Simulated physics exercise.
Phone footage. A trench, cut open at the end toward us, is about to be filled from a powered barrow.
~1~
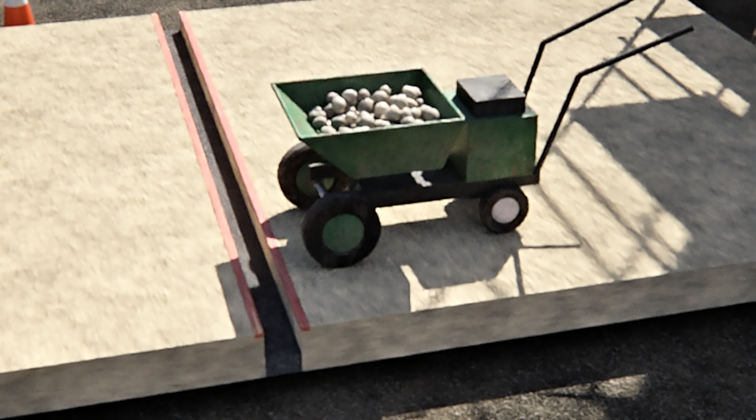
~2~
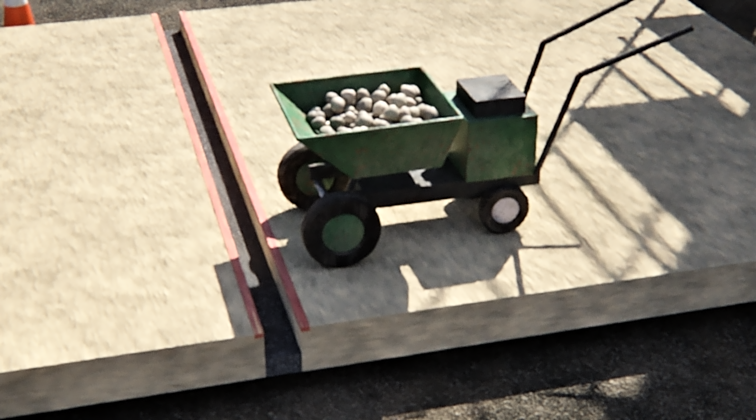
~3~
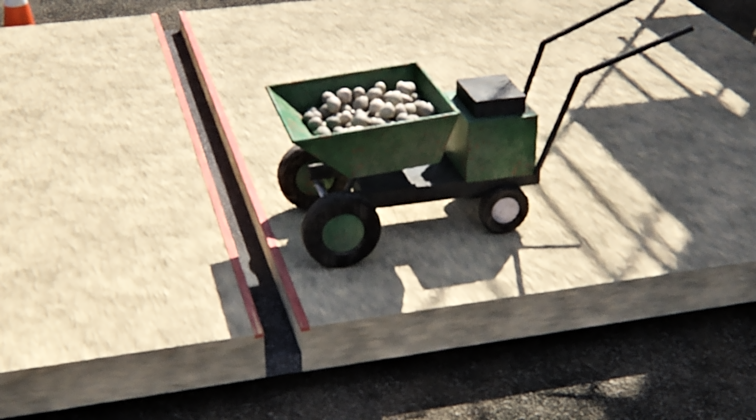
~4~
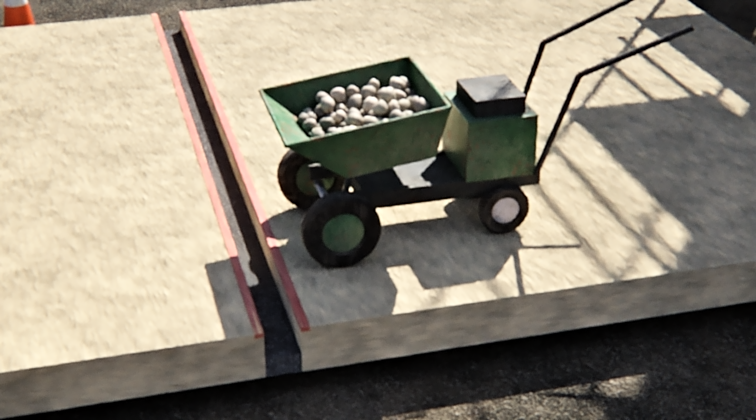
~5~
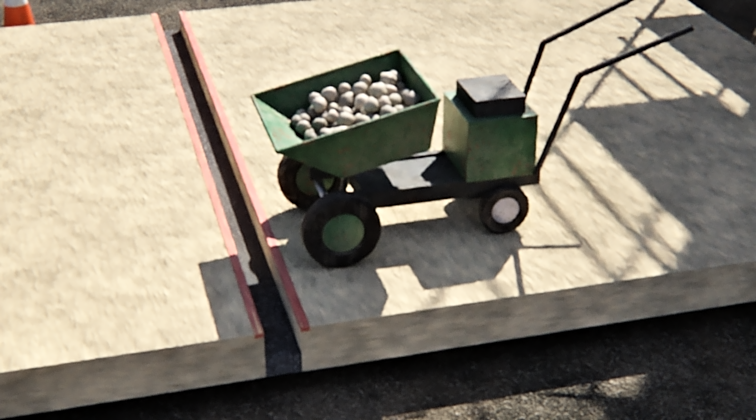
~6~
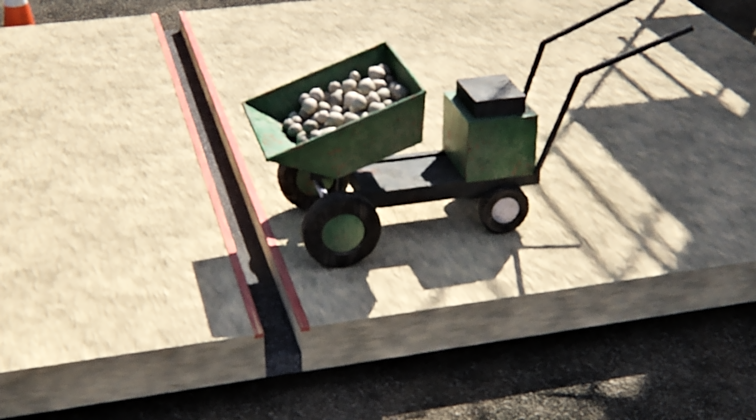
On sunlit concrete slabs split by a narrow trench, a green powered barrow standing still, its skip of pebbles slowly tilting left.
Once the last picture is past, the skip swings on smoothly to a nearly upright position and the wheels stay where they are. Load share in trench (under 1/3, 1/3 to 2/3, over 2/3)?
The trench ends up with a part smaller than a third.
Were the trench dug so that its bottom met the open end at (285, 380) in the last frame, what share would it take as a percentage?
I'd put it at some 0 in a hundred.
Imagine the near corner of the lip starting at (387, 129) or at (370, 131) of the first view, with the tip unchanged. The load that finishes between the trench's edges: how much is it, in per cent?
Some 50 in a hundred, then some 50 in a hundred.
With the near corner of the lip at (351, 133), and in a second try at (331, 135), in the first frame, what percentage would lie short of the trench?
In turn 0 and 0 in a hundred.
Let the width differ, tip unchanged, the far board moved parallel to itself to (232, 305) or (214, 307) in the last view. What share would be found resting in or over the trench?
The share would be 0 % first and 30 % second.
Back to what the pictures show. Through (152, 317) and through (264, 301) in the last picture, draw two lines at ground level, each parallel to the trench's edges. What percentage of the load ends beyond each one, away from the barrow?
Result, first then second: 30 %, 90 %.
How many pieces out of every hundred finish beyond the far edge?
It comes to close to 90 %.
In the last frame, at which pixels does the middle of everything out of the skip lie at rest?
Centre at rest: Close to (165, 249).
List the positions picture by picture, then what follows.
Lip of the skip near (300, 139), level; top of the load near (387, 121), river pebbles; first edge of the trench near (293, 296); far edge near (249, 302), the trench under half as wide as the skip, and about as deep as wide, in the first frame.
Lip of the skip near (299, 140), level; top of the load near (386, 121), in the second frame.
Lip of the skip near (294, 142), tipped barely; top of the load near (377, 108), in the third frame.
Lip of the skip near (287, 146), tipped a little; top of the load near (389, 96), in the fourth frame.
Lip of the skip near (278, 152), tipped a little; top of the load near (378, 107), in the fifth frame.
Lip of the skip near (268, 160), tipped clearly; top of the load near (383, 96); first edge of the trench near (293, 296); far edge near (249, 302), in the sixth frame.
Shortly afterwards, skip tipped steeply; the whole lot in the skip.
Next, skip tipped right over; near half in the skip; near a third beyond it; a little falling.
Some moments later, skip tipped right over; a little in the skip; the bulk beyond it.
In the end, skip tipped right over; a little in the skip; none at all in or heaped over the trench; all but a few beyond it.
